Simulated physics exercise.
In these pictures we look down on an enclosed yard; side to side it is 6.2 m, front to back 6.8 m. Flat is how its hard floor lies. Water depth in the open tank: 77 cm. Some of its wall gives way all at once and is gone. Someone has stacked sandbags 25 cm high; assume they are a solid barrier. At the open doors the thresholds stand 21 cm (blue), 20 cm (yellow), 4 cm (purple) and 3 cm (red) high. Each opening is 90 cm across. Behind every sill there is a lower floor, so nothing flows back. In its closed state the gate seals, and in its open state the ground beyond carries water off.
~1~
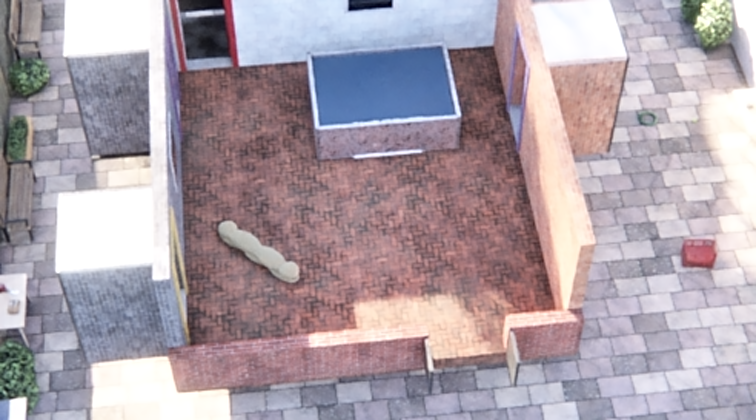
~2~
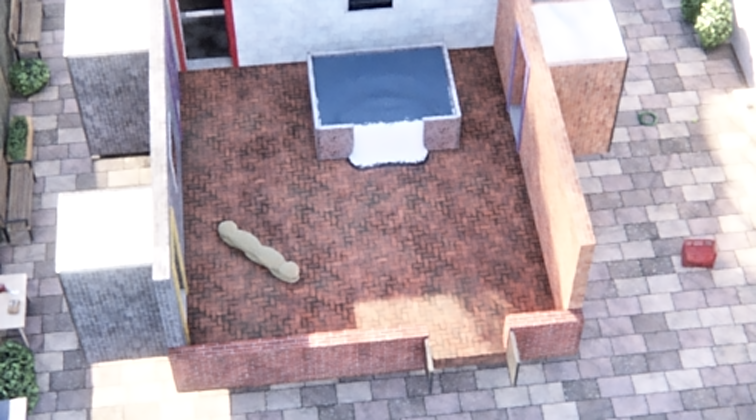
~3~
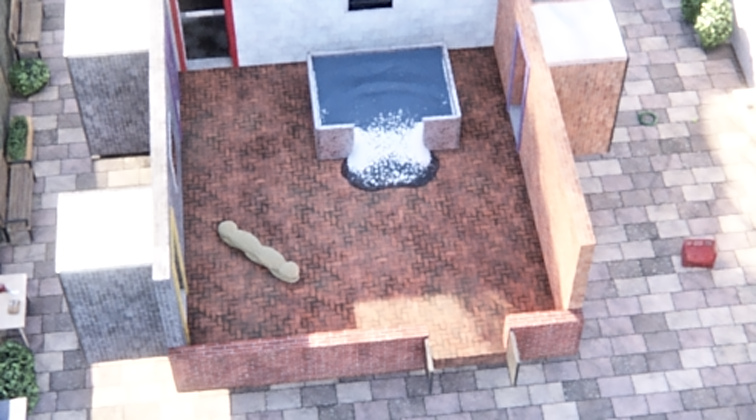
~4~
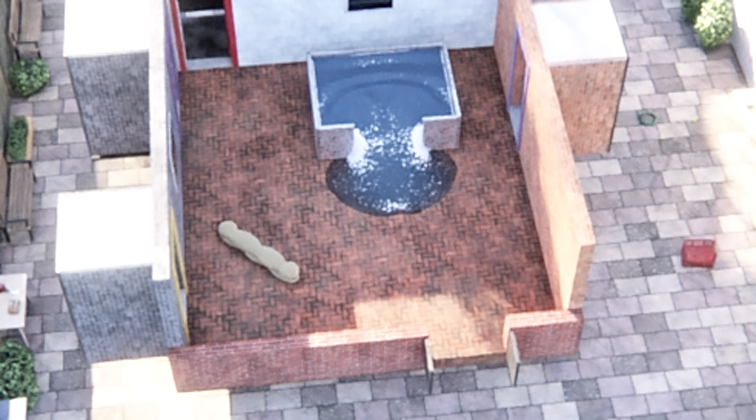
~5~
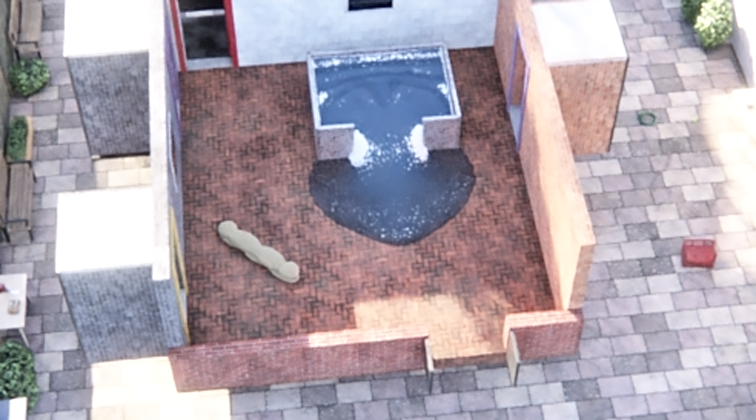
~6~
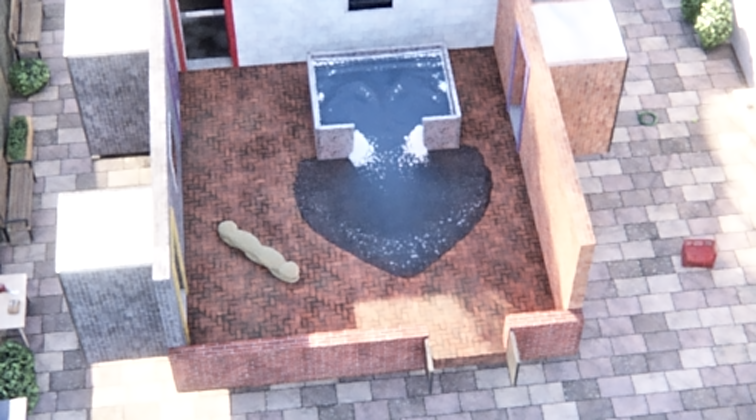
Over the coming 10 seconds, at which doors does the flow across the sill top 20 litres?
One by one: Blue door: Under the set amount; yellow door: Under the set amount; purple door: Under the set amount; red door: Past the set amount.
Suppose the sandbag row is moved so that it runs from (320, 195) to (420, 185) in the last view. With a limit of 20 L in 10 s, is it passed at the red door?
Well, at red the limit is broken.
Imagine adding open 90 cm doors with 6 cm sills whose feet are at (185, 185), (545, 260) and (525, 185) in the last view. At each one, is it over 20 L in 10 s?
Note, doorways in listed order: Stays short, goes beyond, stays short.
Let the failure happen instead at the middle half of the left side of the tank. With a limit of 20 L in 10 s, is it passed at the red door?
Against the limit, red exceeds it.
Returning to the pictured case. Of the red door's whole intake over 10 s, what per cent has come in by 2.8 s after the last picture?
I'd say close to 0 percent.
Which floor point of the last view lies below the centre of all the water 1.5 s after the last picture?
Around (390, 185).
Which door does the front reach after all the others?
Last comes the red one.
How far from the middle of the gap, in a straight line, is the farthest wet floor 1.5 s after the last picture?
Roughly 5.6 m.
Then, 0.7 s after the last picture water covers 40 % of the floor and is deepest (42 cm) near (389, 157); blue door not reached, yellow door not reached, purple door not reached, red door not reached.
Then, 1.5 s after the last picture water covers 50 % of the floor and is deepest (42 cm) near (545, 326); blue door not reached, yellow door not reached, purple door not reached, red door not reached.
Then, 2.8 s after the last picture water covers 60 % of the floor and is deepest (28 cm) near (450, 335); blue door not reached, yellow door 18 cm at the sill, 0 L in, purple door not reached, red door not reached.
Then, 5.3 s after the last picture water covers 75 % of the floor and is deepest (16 cm) near (223, 367); blue door 2 cm at the sill, 0 L in, yellow door 14 cm at the sill, 1 L in, purple door 5 cm at the sill, 0 L in, red door 2 cm at the sill, 0 L in.
Then, 9.3 s after the last picture water covers 95 % of the floor and is deepest (11 cm) near (207, 278); blue door 3 cm at the sill, 0 L in, yellow door 9 cm at the sill, 1 L in, purple door 2 cm at the sill, 1 L in, red door 7 cm at the sill, 82 L in.
